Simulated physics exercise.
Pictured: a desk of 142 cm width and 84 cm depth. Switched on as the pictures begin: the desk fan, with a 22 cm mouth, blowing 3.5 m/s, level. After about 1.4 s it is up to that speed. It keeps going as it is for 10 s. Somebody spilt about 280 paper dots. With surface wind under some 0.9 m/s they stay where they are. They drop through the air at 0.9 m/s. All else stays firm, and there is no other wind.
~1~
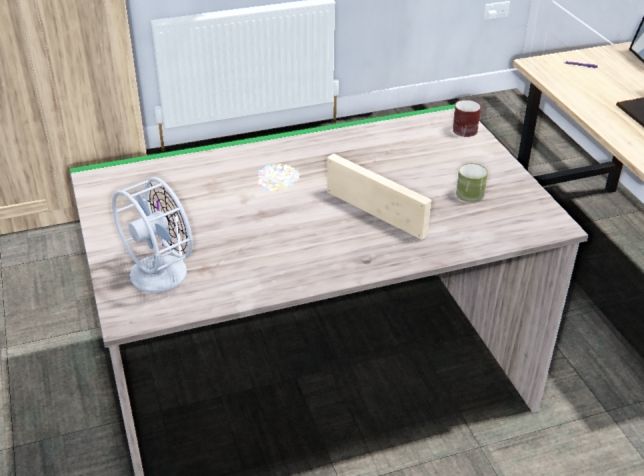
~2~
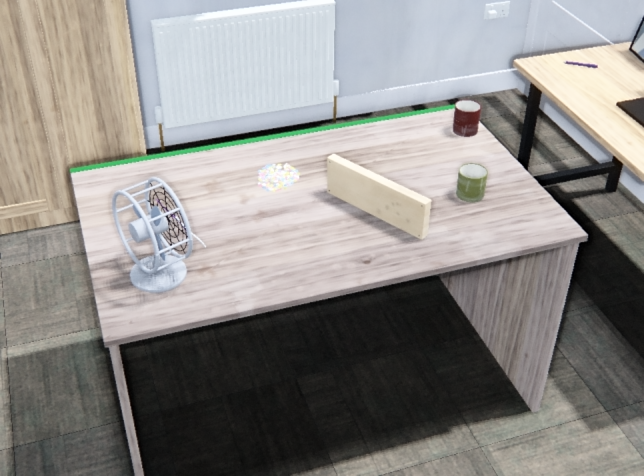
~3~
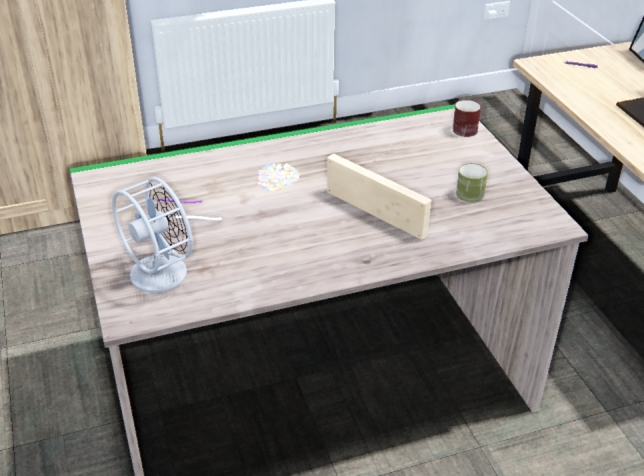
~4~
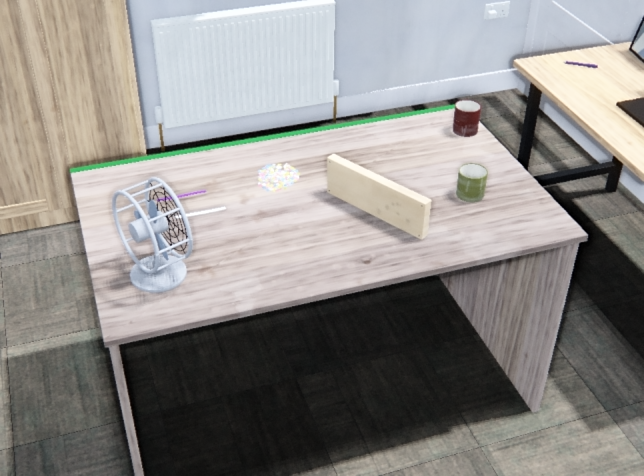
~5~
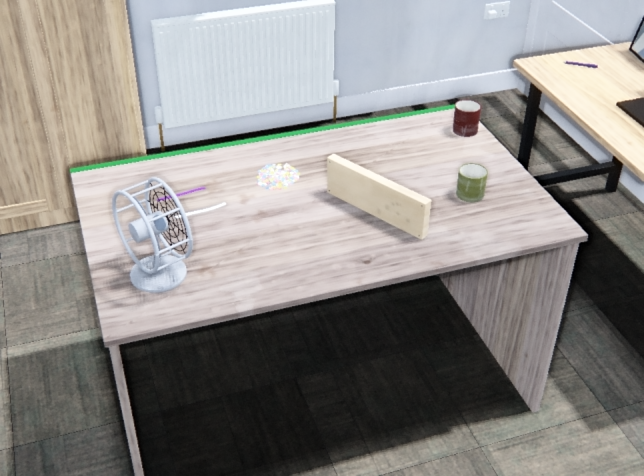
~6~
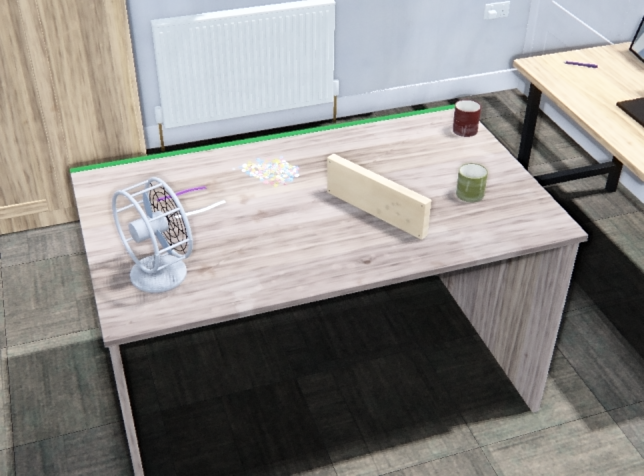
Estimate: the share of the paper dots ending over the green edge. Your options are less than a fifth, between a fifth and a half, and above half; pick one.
More than one half.
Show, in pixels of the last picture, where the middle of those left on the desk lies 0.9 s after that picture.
Their middle sits roughly at (268, 143) in the last view.
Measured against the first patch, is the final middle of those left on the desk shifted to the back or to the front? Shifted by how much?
The middle ends up nearer the back side, around 20 cm off.
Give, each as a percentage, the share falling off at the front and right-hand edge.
Roughly 0 % front, roughly 0 % right-hand.
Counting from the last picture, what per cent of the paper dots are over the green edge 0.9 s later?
Roughly 60 per cent.
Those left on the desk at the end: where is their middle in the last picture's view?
The middle lands close to (268, 143) in pixels.
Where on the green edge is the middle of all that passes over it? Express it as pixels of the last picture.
The middle crossing sits close to (299, 131) in the last picture.
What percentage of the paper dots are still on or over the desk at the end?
Around 40 per cent.
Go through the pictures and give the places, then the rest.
In the first picture, the middle of the paper dots is near (277, 177), none has stirred yet and the mouth of the desk fan is at (152, 225).
In the second picture, the middle of the paper dots is near (277, 175), none has stirred yet and the green edge is centred on (278, 134).
In the third picture, the middle of the paper dots is near (277, 175), none has stirred yet, the top of a board is at (378, 178) and the top of a mug is at (473, 171).
In the fourth picture, the middle of the paper dots is near (277, 175) and none has stirred yet.
In the fifth picture, the middle of the paper dots is near (277, 176) and about 1 % have left their places.
In the sixth picture, the middle of the paper dots is near (273, 170), the farthest in sight from the desk fan is at (281, 158) and about 65 % have left their places.
Then, 0.9 s after the last picture, 60 % are over the green edge; the middle of those still in play is near (268, 143); 89 % have settled or left.
Then, 2.1 s after the last picture, 60 % are over the green edge; the middle of those still in play is near (268, 143); 94 % have settled or left.
Then, 4.4 s after the last picture, 60 % are over the green edge; the middle of those still in play is near (268, 143); 95 % have settled or left.
Then, 8.9 s after the last picture, at the end, 61 % are over the green edge; the middle of those still in play is near (268, 143).
